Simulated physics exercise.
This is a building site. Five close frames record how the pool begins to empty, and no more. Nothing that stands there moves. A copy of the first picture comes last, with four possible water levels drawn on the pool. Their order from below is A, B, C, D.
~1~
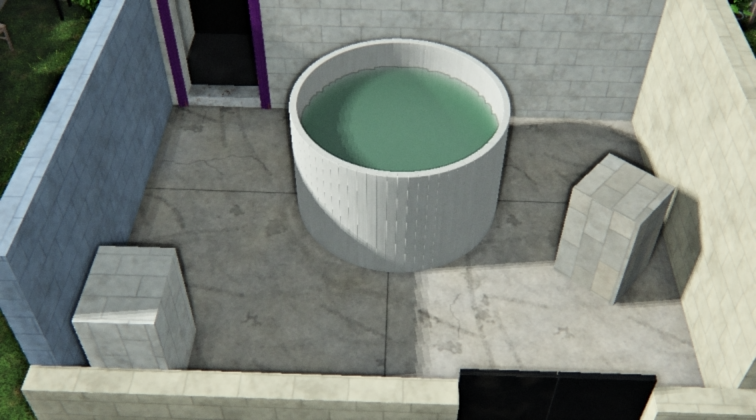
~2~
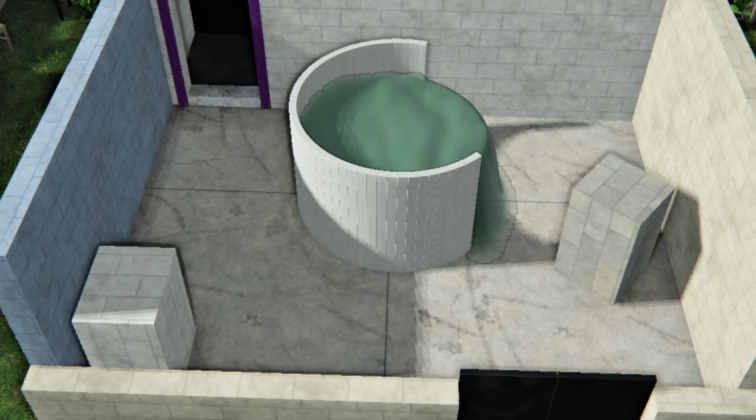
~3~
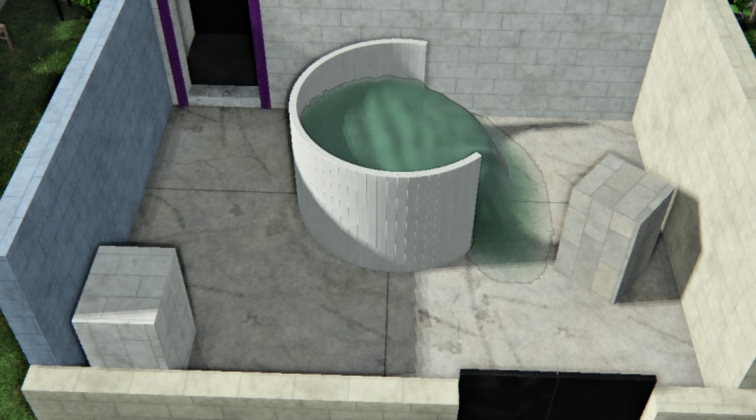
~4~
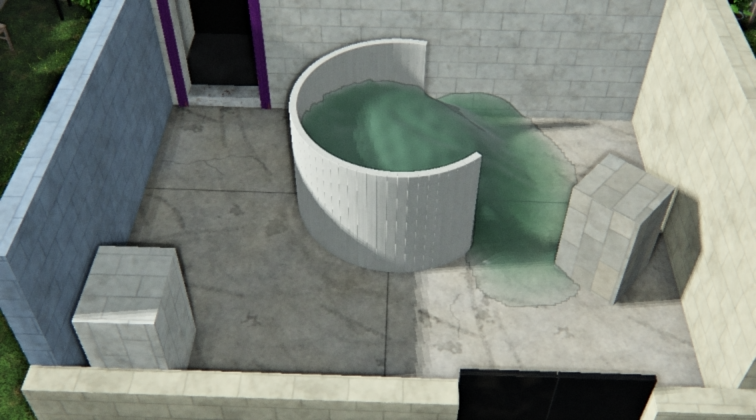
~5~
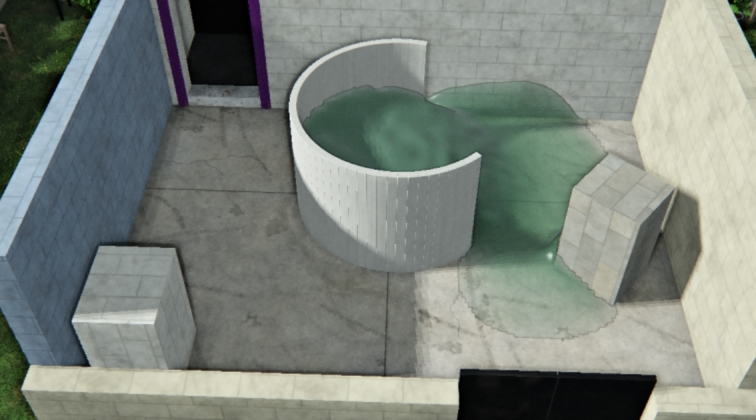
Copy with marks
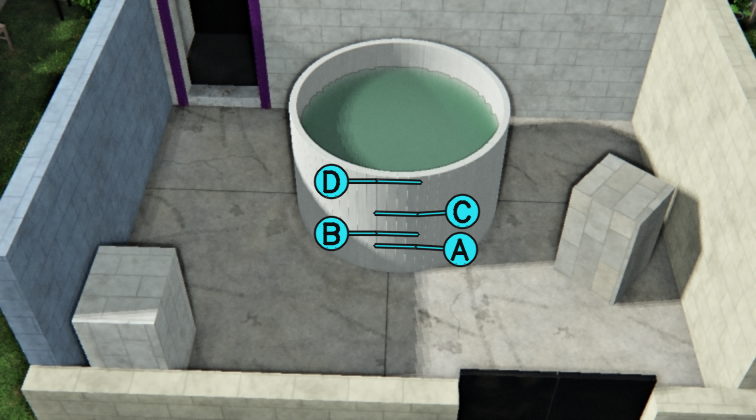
To begin with, green water lies still in a round white pool inside a walled yard, with a purple-framed doorway behind. The right side of the pool's wall disappears, and water pours out through the gap. It spreads over the concrete along the back wall, around the block on the right and toward the front.
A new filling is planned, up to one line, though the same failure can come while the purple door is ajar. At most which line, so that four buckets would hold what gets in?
C will do.
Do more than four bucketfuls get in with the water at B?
No, that is safe.
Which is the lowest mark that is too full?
D.
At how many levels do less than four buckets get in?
Three of the four.
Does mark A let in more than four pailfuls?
No.
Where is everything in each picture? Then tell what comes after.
In the first picture, water in the pool at rest, its middle at (399, 125); foot of the purple doorway at (225, 106); shut gate at (556, 379).
In the second picture, front seen at (497, 251), 3 % of the ground wet.
In the third picture, front seen at (528, 274), 9 % of the ground wet.
In the fourth picture, front seen at (537, 298), 16 % of the ground wet.
In the fifth picture, front seen at (584, 324), 25 % of the ground wet.
On the marked copy, A at (396, 246); B at (396, 233); C at (397, 213); D at (398, 181); from the bottom up A, B, C, D.
If A is chosen, nothing gets over.
If B is chosen, nothing gets over.
If C is chosen, a splash gets over, under a bucket.
If D is chosen, about 12 bucketfuls get in.
